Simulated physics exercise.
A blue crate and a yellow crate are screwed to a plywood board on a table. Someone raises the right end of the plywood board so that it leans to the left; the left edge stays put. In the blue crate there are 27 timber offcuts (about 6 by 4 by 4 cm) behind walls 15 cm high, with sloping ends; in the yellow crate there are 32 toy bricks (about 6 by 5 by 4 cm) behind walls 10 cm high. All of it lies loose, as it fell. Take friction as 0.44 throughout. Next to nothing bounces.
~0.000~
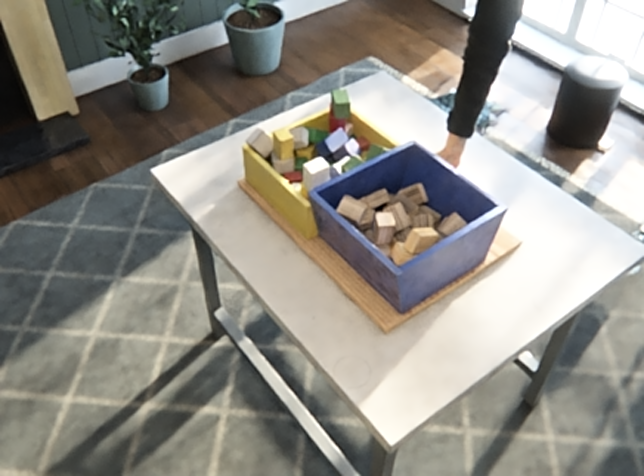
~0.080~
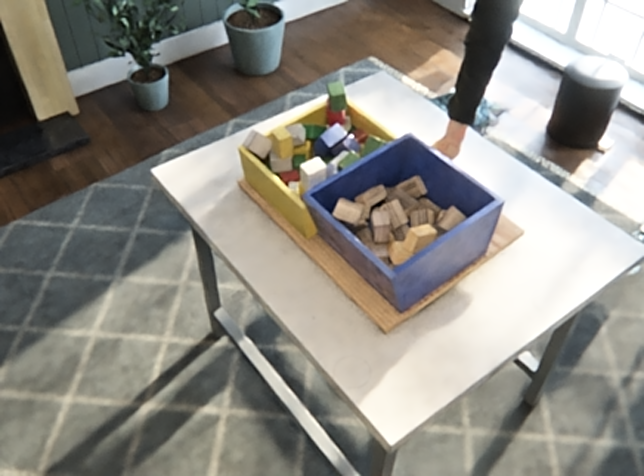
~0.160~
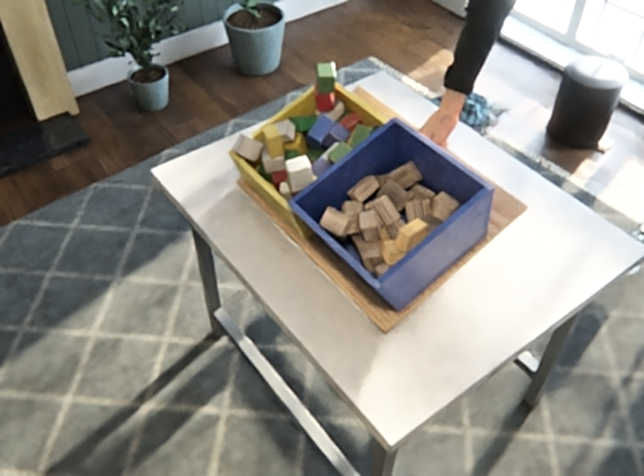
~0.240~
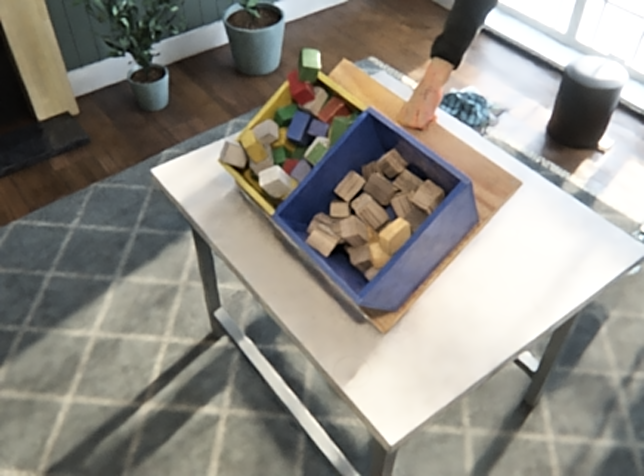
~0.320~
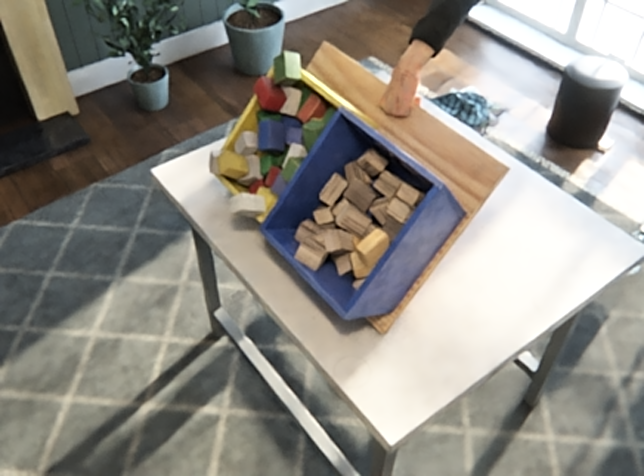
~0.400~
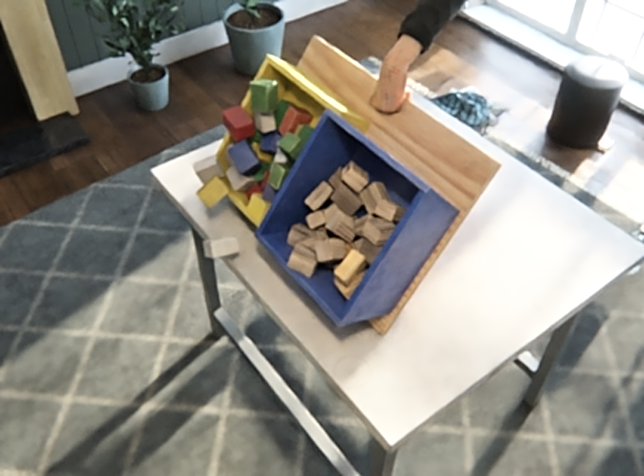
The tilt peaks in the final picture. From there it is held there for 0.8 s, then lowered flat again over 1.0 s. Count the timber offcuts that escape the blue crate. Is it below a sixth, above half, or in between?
Fewer than one in six of the timber offcuts leave the blue crate.
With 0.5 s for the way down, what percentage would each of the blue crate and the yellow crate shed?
In that case blue crate 0, yellow crate 20 per cent.
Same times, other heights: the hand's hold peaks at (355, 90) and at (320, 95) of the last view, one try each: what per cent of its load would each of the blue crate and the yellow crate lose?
Blue crate 40 then 70, yellow crate 60 then 80 per cent.
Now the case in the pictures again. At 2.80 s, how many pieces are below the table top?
Roughly 8.
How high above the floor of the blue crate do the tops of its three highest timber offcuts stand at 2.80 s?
About 12 cm.
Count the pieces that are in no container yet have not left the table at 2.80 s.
Some 1 pieces.
After 0.78 s, tilt 52°; the blue crate is down by 2 of 27 and the yellow crate is down by 7 of 32.
After 1.26 s, tilt 51°; the blue crate is down by 2 of 27 and the yellow crate is down by 8 of 32.
After 1.94 s, tilt 9°; the blue crate is down by 2 of 27 and the yellow crate is down by 8 of 32.
Outcome (at 2.80 s), the blue crate is down by 2 of 27 and the yellow crate is down by 8 of 32. Asked share, 2 of 27, 7 per cent.
